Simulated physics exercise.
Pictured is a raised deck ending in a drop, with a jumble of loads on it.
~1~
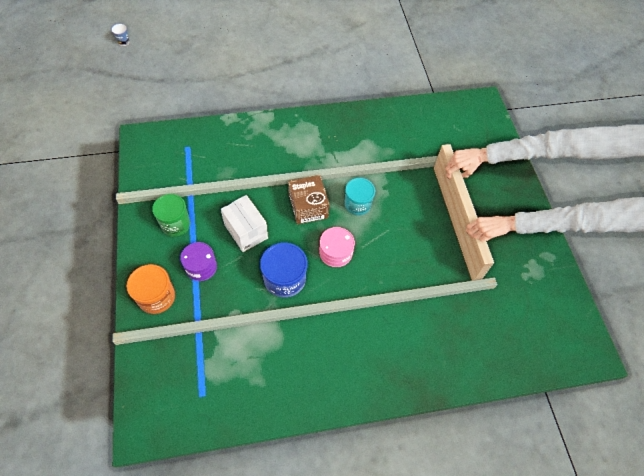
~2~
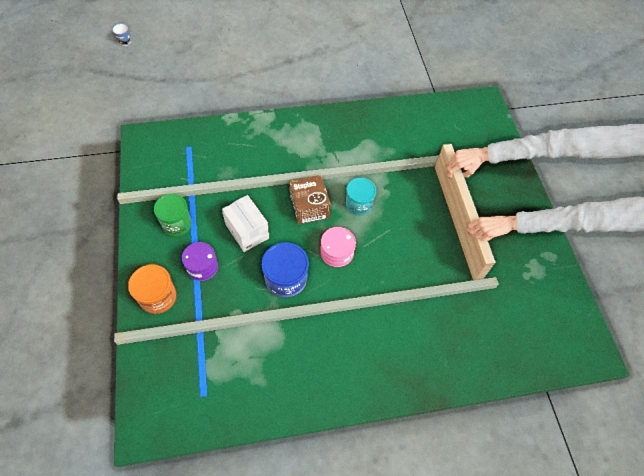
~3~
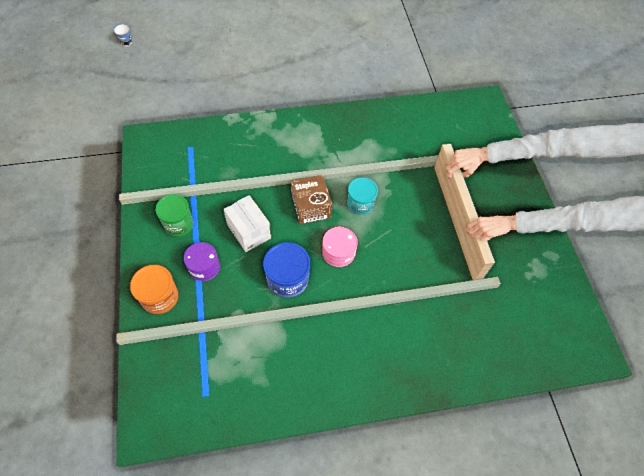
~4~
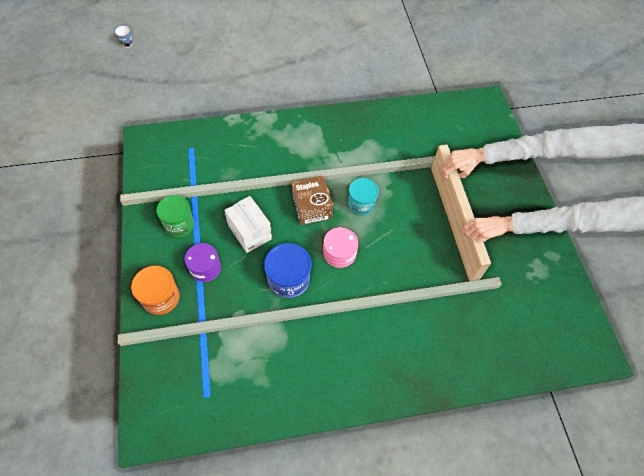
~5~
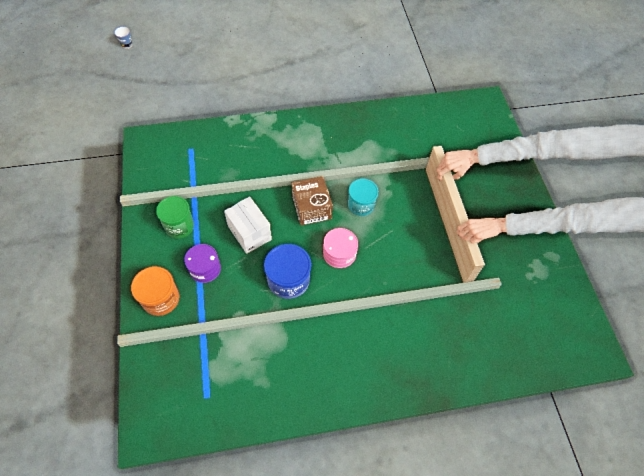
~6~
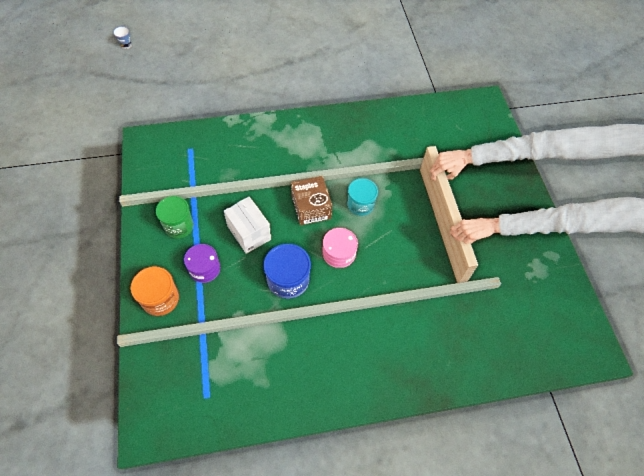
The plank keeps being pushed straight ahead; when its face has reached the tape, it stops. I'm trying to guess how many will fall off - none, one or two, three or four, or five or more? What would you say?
Fallen: One or two.
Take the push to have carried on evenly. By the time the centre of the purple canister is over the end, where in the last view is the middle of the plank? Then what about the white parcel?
Near (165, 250) in the first case, near (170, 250) in the other.
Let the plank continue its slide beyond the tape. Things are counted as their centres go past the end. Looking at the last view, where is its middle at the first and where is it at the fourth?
Its centre point is roughly (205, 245) and later (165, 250).
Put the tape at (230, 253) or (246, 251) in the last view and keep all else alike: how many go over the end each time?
In order, the counts are 0 and 0.
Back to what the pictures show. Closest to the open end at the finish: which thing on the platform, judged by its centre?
It's the orange pail that ends nearest.
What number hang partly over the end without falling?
Answer: 1.
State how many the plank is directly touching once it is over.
3.
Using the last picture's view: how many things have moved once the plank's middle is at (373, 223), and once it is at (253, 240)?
By then 1, and 7.
Soon after, none off yet; orange pail at rest near (156, 292); green pail at rest near (176, 218); purple canister at rest near (203, 263).
At rest, the number that fall off is one or two; fallen, green pail.
